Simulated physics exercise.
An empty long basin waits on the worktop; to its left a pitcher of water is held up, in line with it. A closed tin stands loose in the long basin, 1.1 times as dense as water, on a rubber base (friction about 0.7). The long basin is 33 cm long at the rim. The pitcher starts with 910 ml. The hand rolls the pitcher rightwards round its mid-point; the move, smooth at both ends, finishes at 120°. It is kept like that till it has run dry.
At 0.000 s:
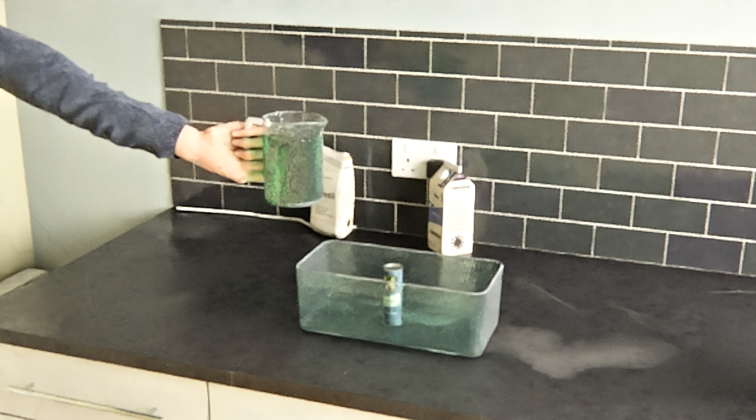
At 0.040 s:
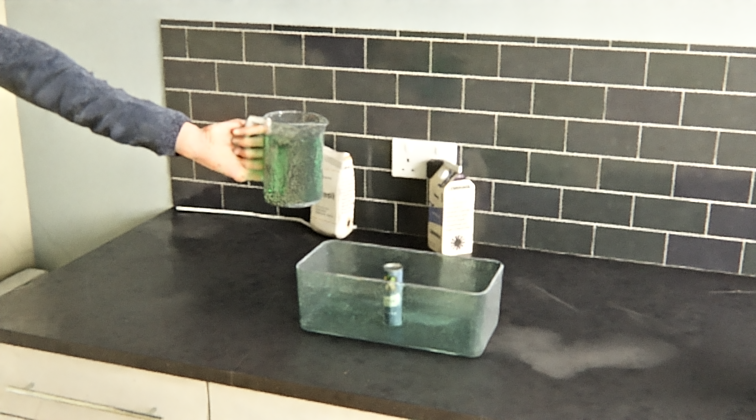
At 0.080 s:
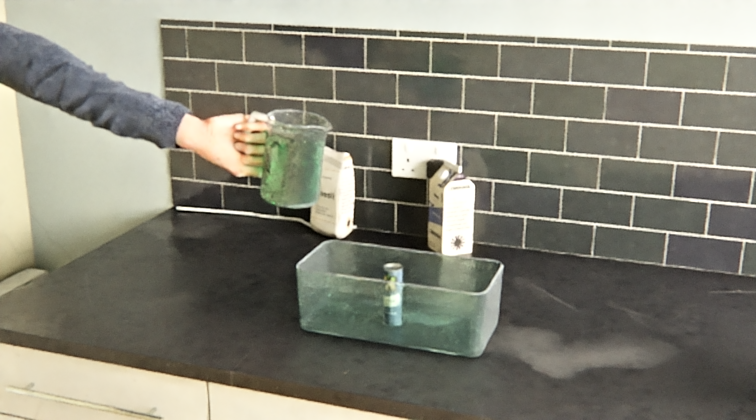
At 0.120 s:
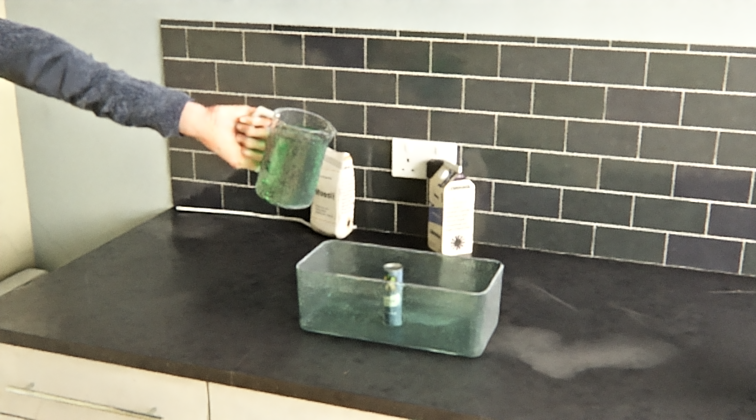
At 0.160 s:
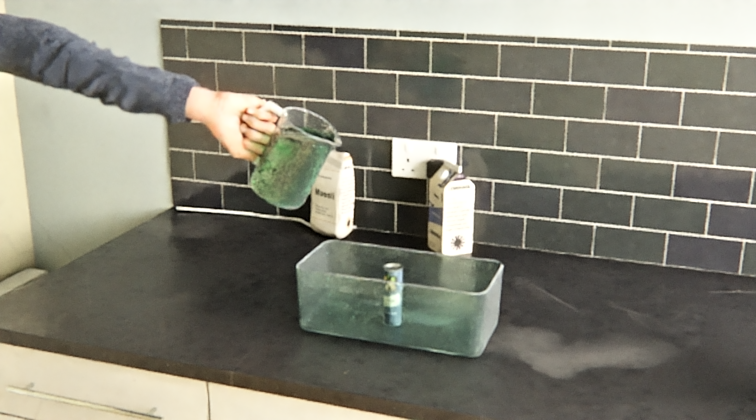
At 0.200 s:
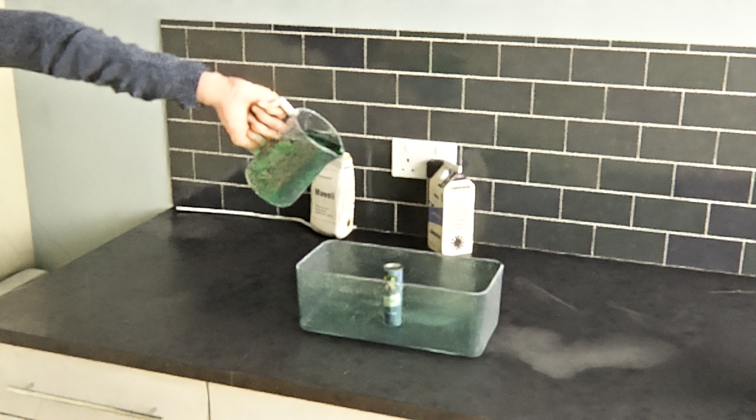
A hand holds up a glass pitcher and tilts it rightwards above a long basin.
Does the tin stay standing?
It topples.
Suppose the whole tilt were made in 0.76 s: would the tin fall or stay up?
Then it falls.
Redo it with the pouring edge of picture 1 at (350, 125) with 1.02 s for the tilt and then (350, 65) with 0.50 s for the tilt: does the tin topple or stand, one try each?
First it topples; then it keeps standing.
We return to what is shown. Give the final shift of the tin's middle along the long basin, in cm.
About 10.5 cm.
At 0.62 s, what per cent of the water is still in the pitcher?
About 12 per cent.
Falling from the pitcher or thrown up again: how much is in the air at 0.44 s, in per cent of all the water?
Some 32 per cent.
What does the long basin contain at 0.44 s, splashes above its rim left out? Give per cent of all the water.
Some 14 per cent.
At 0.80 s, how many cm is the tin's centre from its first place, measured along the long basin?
Some 11 cm.
By 0.44 s the tilt is 116° and 54 per cent is still to pour; the tin stands where it began.
By 0.62 s the tilt is 120° and 11 per cent is still to pour; the tin leans 14°.
By 0.80 s the tilt is 120° and 0 per cent is still to pour; the tin lies on its side.
By 1.00 s the tilt is 120° and 0 per cent is still to pour; the tin lies on its side.
At rest the tin lies on its side.
